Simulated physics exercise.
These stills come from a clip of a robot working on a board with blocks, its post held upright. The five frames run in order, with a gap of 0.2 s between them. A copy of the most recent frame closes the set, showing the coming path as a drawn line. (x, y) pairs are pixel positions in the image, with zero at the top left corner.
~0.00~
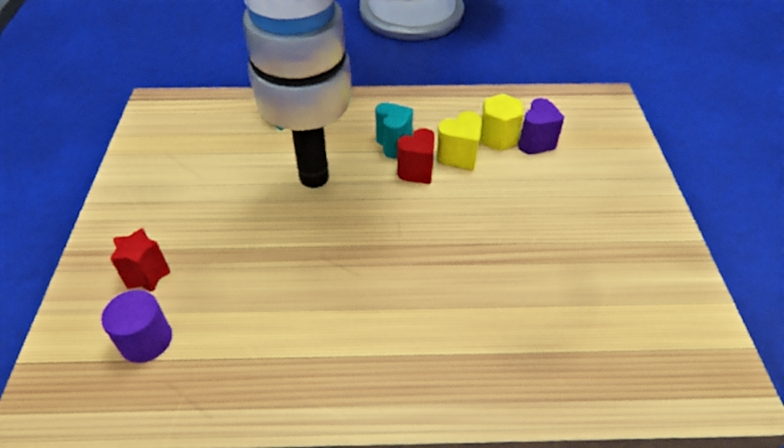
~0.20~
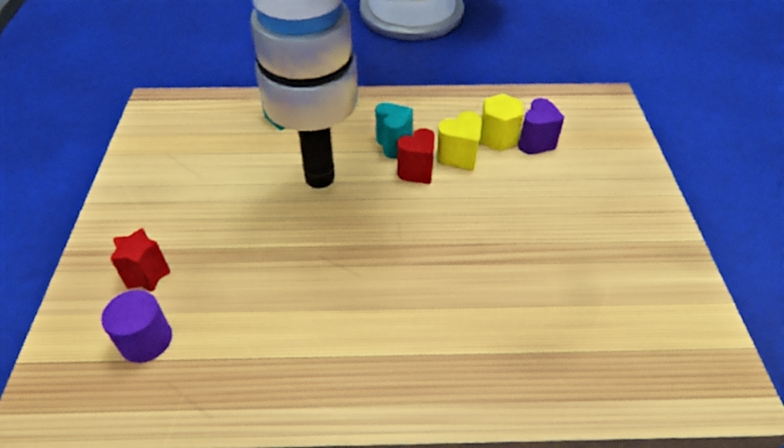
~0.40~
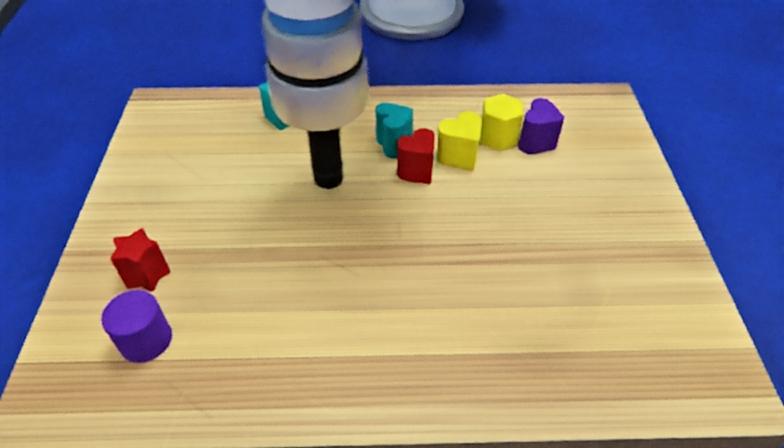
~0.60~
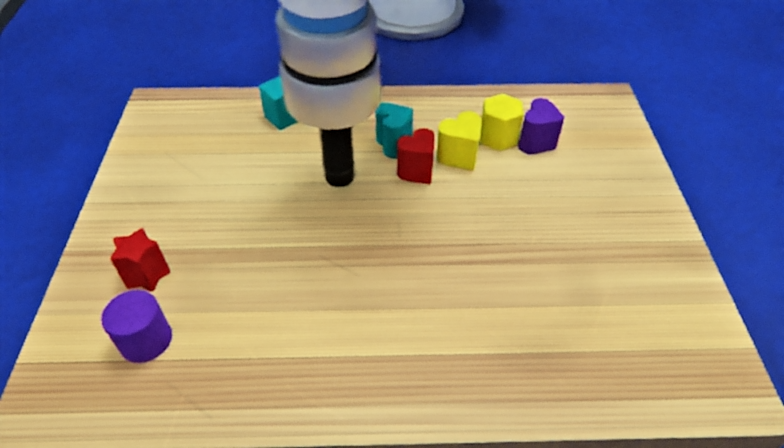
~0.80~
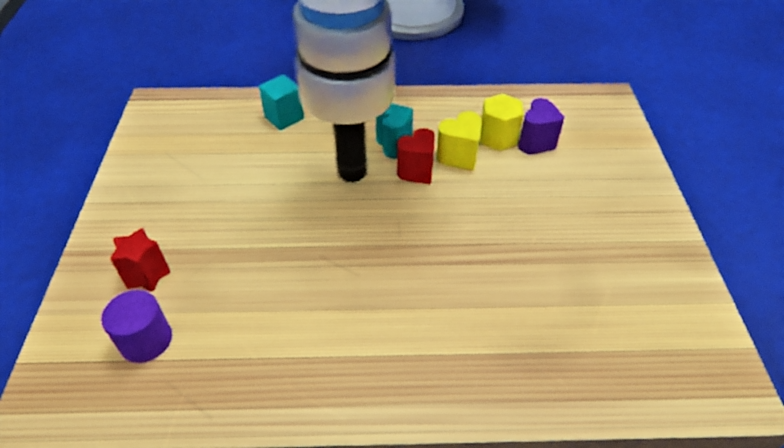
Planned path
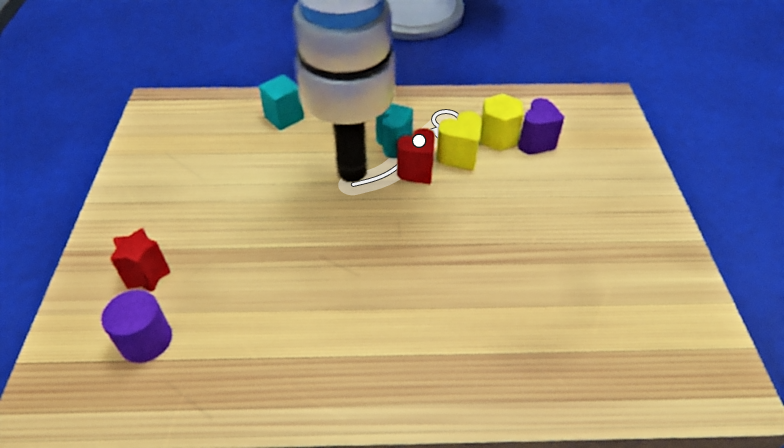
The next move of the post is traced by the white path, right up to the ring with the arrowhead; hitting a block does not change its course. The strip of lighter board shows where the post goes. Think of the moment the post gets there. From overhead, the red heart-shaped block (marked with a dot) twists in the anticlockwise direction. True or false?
The statement is false.
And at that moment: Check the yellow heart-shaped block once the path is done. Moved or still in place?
Displaced.
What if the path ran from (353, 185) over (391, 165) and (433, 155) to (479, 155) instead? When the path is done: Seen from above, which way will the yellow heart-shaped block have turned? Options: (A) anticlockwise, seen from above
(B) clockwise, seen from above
A - anticlockwise, seen from above.
The drawn path runs from (353, 185) by way of (395, 169) and (422, 143) to (447, 120); the dot is on the red heart-shaped block.
What follows on the original path. One third of the way, post at (395, 157); red heart-shaped block at (432, 137), turned 15° clockwise; yellow heart-shaped block at (471, 124).
Two thirds of the way, post at (423, 132); turquoise heart-shaped block at (398, 97), turned 65° anticlockwise; red heart-shaped block at (443, 135), turned 75° clockwise; yellow heart-shaped block at (483, 125), turned 35° anticlockwise.
At the end, post at (448, 109); turquoise heart-shaped block at (398, 97), turned 70° anticlockwise; red heart-shaped block at (443, 135), turned 75° clockwise; yellow heart-shaped block at (483, 125), turned 35° anticlockwise; yellow hexagonal block not moved.
